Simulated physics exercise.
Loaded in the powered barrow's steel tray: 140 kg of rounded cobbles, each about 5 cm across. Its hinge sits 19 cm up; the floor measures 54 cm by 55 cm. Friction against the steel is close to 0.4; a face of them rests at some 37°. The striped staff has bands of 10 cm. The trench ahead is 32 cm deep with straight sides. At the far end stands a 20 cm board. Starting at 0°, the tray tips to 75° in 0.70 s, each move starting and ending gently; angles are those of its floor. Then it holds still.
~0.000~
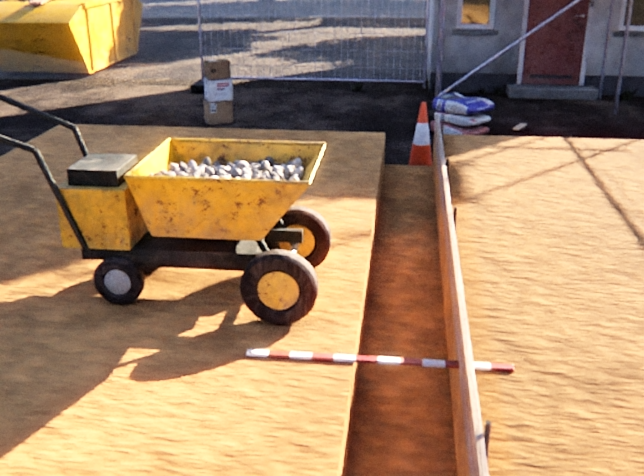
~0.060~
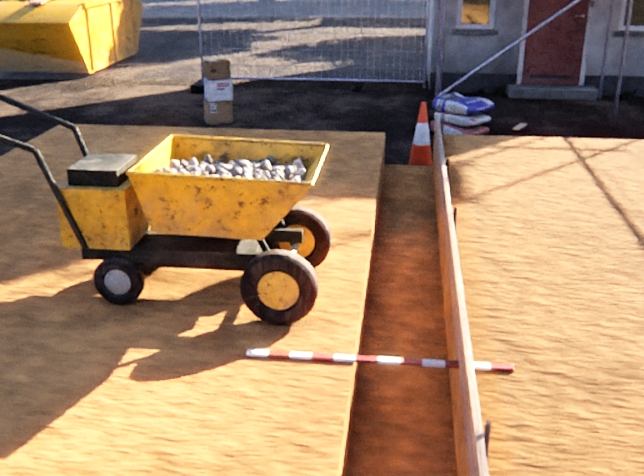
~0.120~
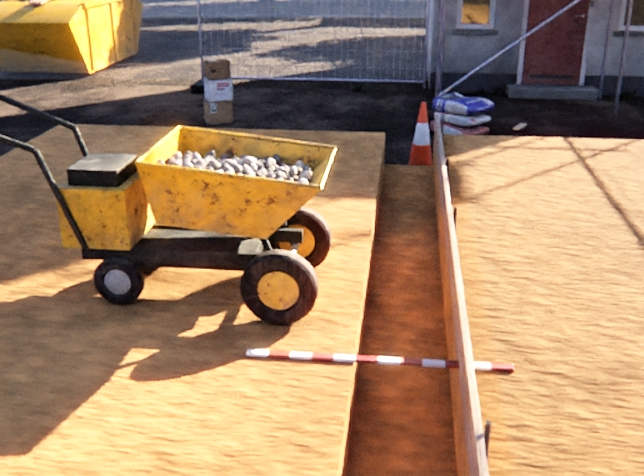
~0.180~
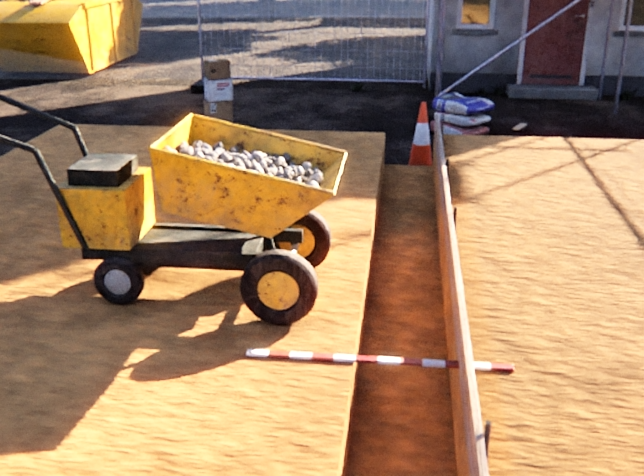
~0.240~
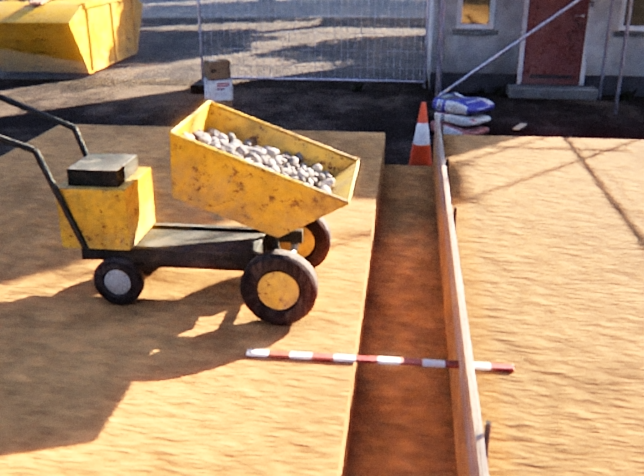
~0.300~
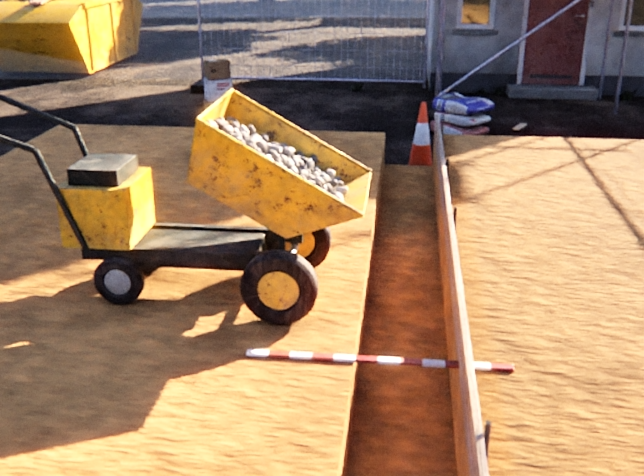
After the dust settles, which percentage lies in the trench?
Roughly 90 per cent ends in the trench.
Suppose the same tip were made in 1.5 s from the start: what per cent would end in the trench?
It would be near 100 per cent.
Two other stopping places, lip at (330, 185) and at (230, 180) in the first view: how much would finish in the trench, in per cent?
Near 70 per cent from the first place, 90 from the second.
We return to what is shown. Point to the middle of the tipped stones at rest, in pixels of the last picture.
Their middle is at about (420, 343).
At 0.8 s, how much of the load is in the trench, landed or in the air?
About 35 per cent by then.
After 0.5 s the floor is at 63°; 100 % in the tray; the foremost stones are at (382, 233).
After 0.8 s the floor is at 75°; 65 % in the tray, 34 % in the trench, 1 % past the trench; the foremost stones are at (459, 263).
After 1.1 s the floor is at 75°; 10 % in the tray, 80 % in the trench, 10 % past the trench; the foremost stones are at (594, 313).
After 3.1 s the floor is at 75°; 0 % in the tray, 90 % in the trench, 10 % past the trench; the foremost stones are past the picture's edge.
